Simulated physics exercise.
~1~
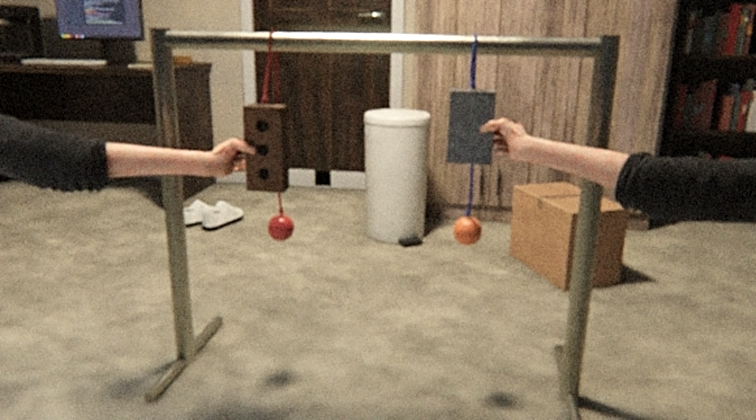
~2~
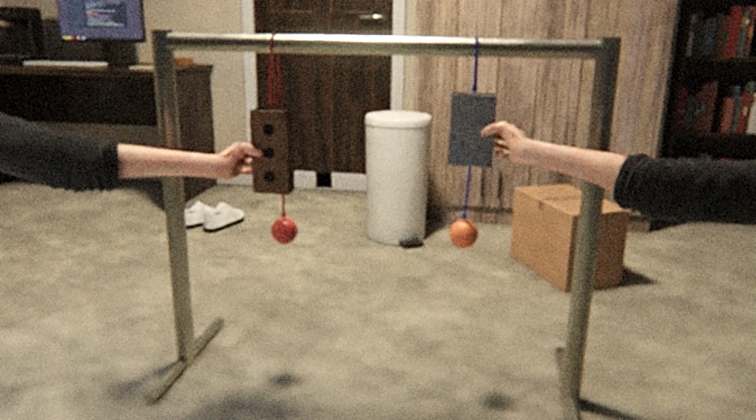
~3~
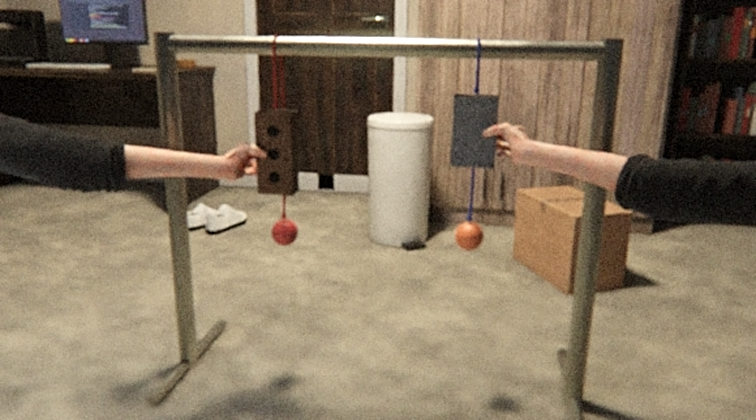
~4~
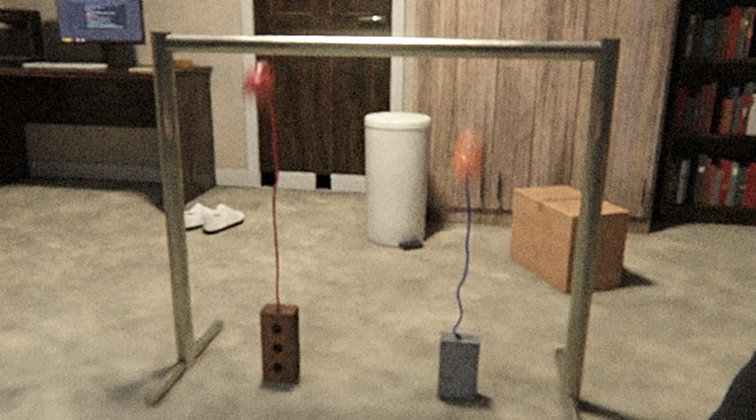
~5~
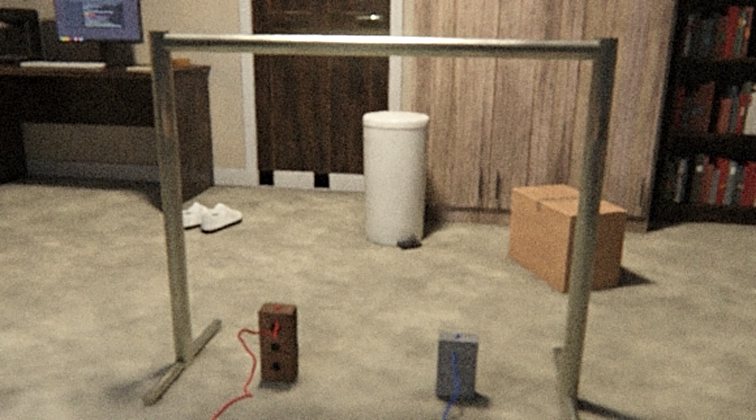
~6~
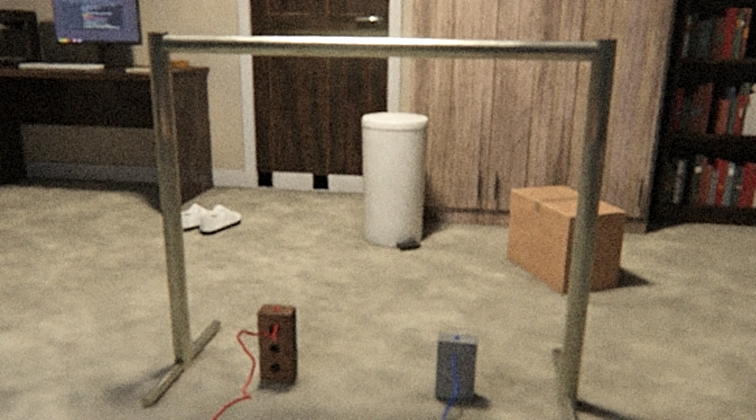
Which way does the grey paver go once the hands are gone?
It goes down, dropping from beneath the rail to the carpet.
